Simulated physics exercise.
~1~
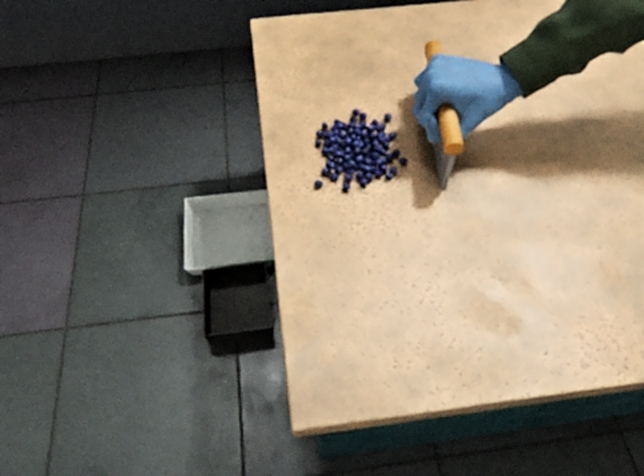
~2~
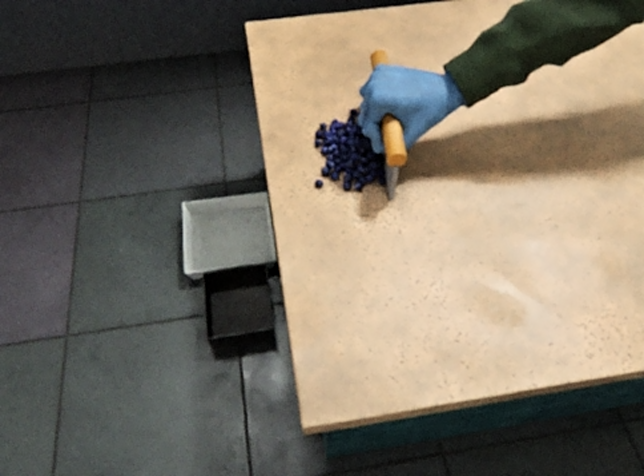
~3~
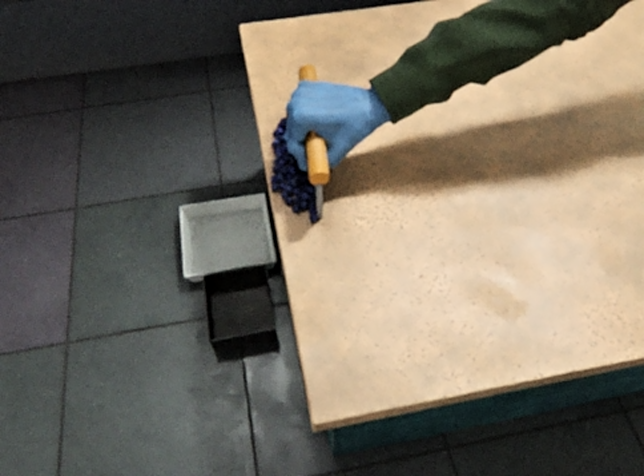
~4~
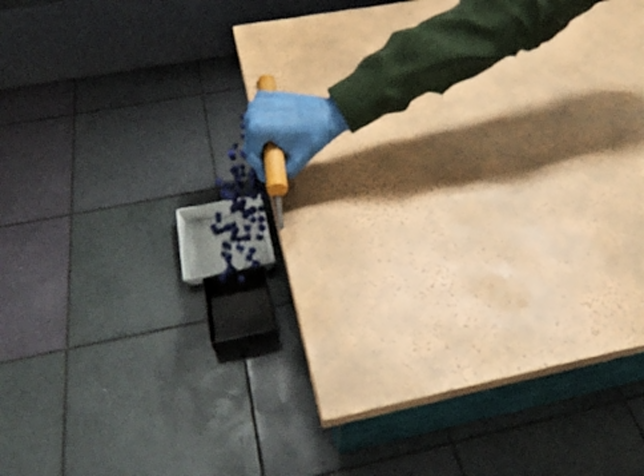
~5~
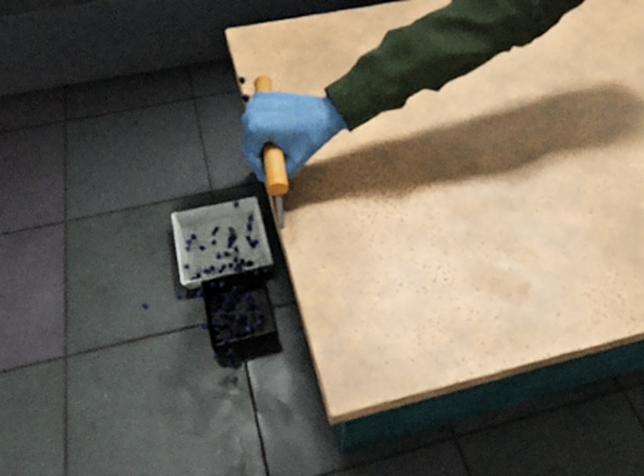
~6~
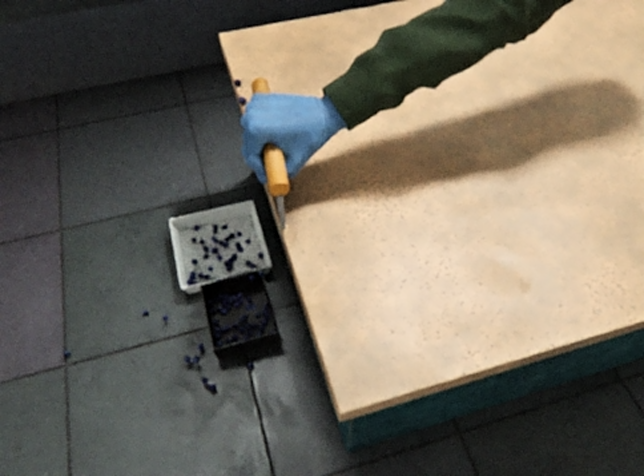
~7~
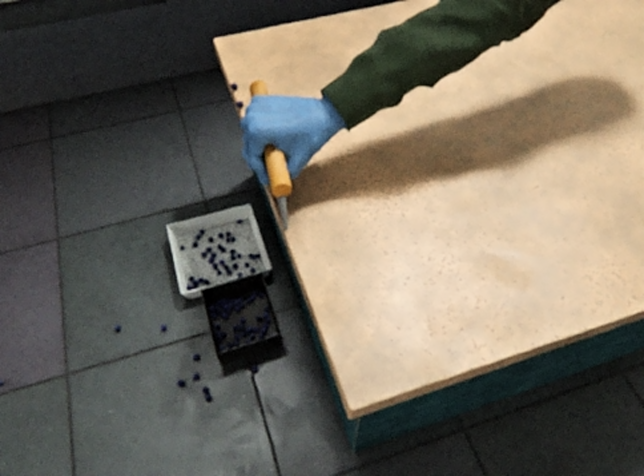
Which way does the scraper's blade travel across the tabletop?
The blade moves to the left, pushing the berries toward the left edge of the table.
